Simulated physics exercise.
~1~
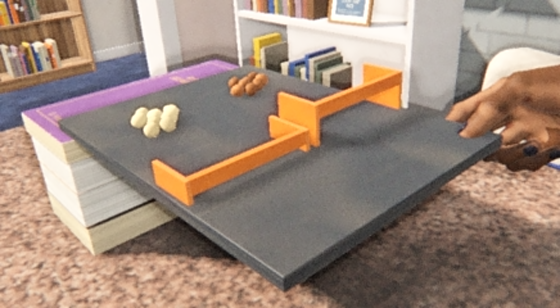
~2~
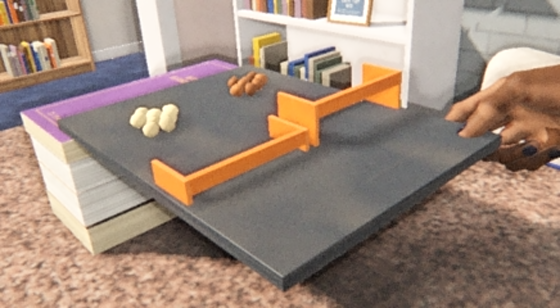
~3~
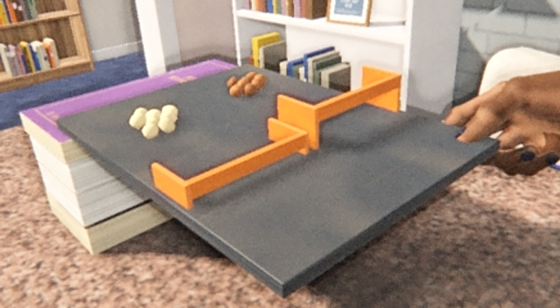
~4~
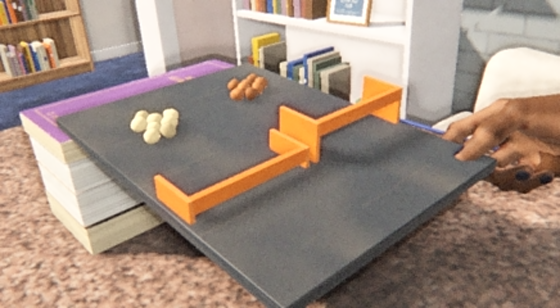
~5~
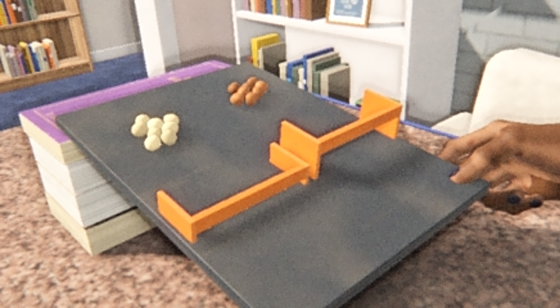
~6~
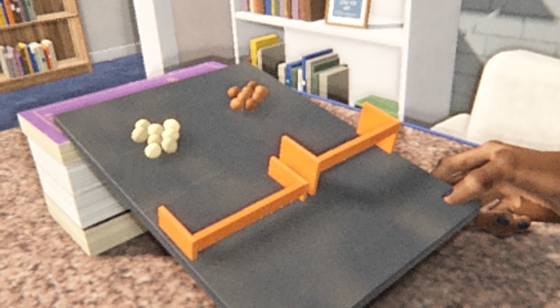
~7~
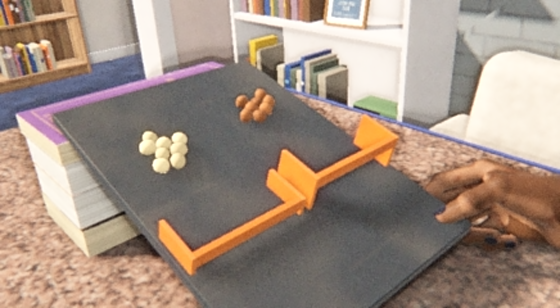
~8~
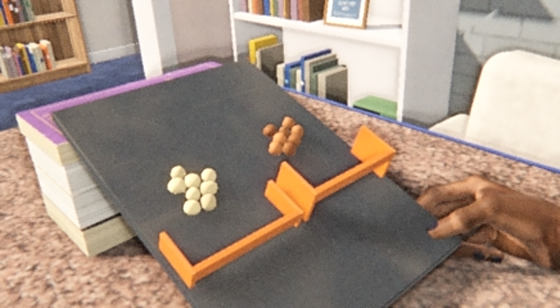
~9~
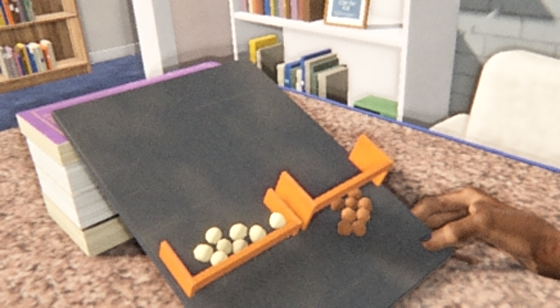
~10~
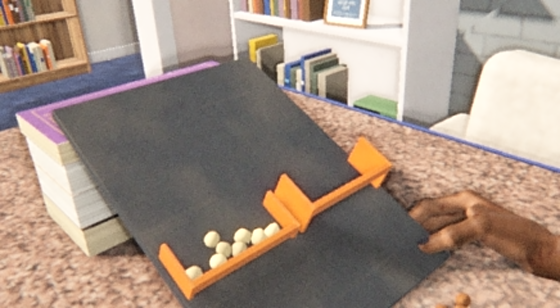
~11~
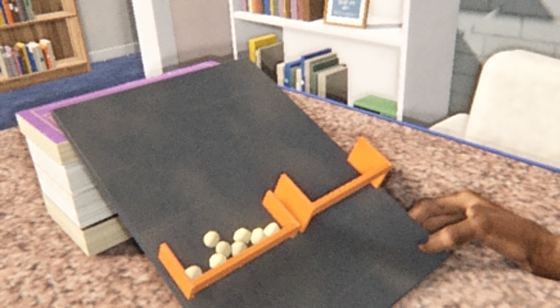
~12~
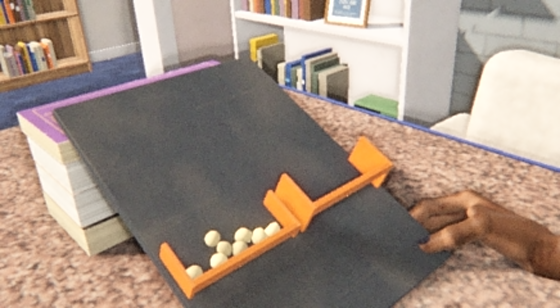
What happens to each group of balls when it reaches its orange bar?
The nearer, cream balls lodge against their bar, while the farther, brown balls pass beneath theirs.
